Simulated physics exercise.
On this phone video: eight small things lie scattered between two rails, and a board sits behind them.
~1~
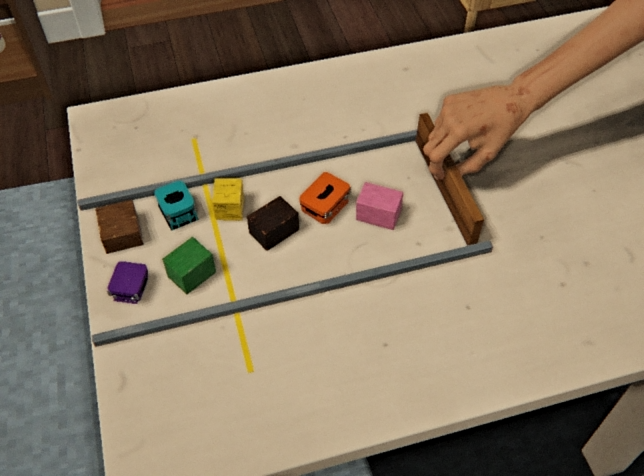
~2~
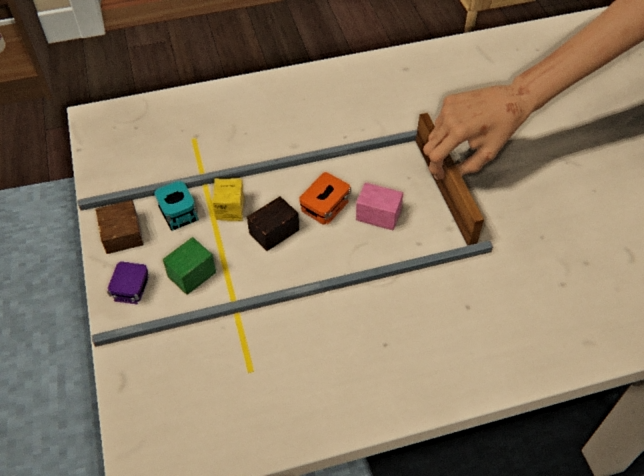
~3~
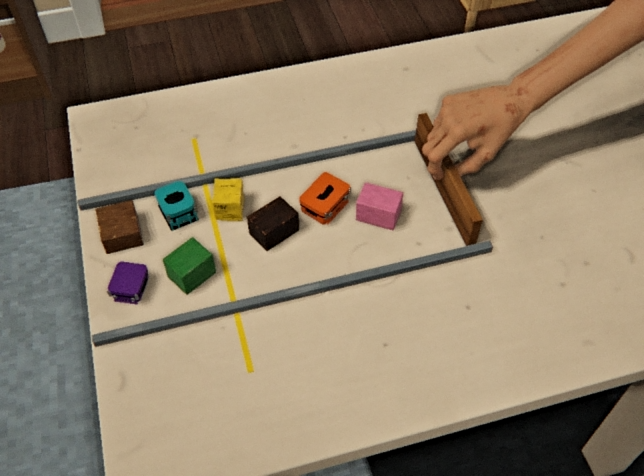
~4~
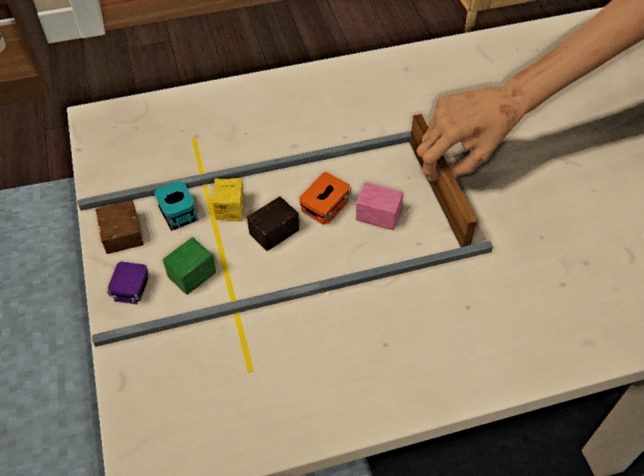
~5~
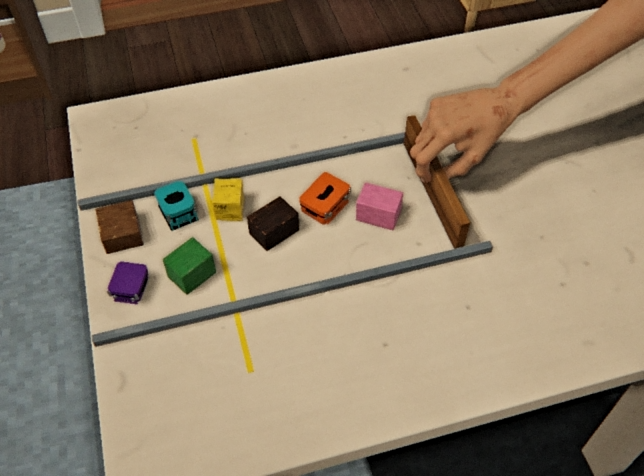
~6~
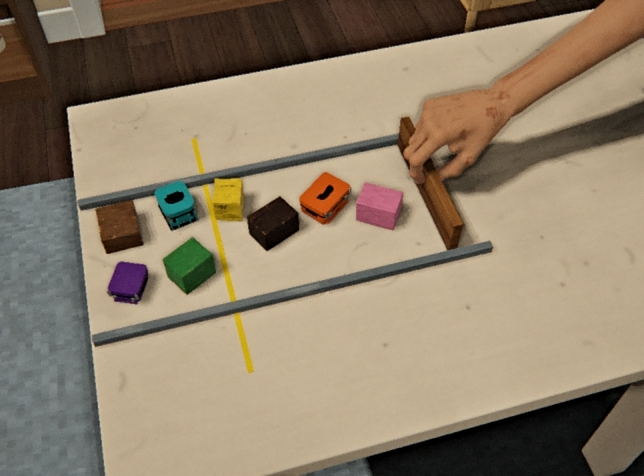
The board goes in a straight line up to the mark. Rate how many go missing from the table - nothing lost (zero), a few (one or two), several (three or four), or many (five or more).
Nothing lost.
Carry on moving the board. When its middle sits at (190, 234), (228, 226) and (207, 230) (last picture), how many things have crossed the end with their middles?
Going through the three positions, you'd get 1, 0 and 1.
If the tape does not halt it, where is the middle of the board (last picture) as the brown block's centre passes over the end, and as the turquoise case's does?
(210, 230) and then (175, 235), give or take.
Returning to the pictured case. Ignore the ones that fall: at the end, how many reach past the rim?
As for overhanging, the count is 1.
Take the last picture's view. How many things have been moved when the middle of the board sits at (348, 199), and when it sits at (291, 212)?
First 2 and then 4.
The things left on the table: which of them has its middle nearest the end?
The brown block winds up nearest.
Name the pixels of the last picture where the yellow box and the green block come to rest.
In the last picture the yellow box sits at (151, 215) while the green block sits at (157, 287).
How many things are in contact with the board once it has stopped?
2 in contact.
Early on, none off yet; brown block at rest near (120, 227); purple case at rest near (130, 283); turquoise case at rest near (176, 206).
Finally, the number that fall off is zero.
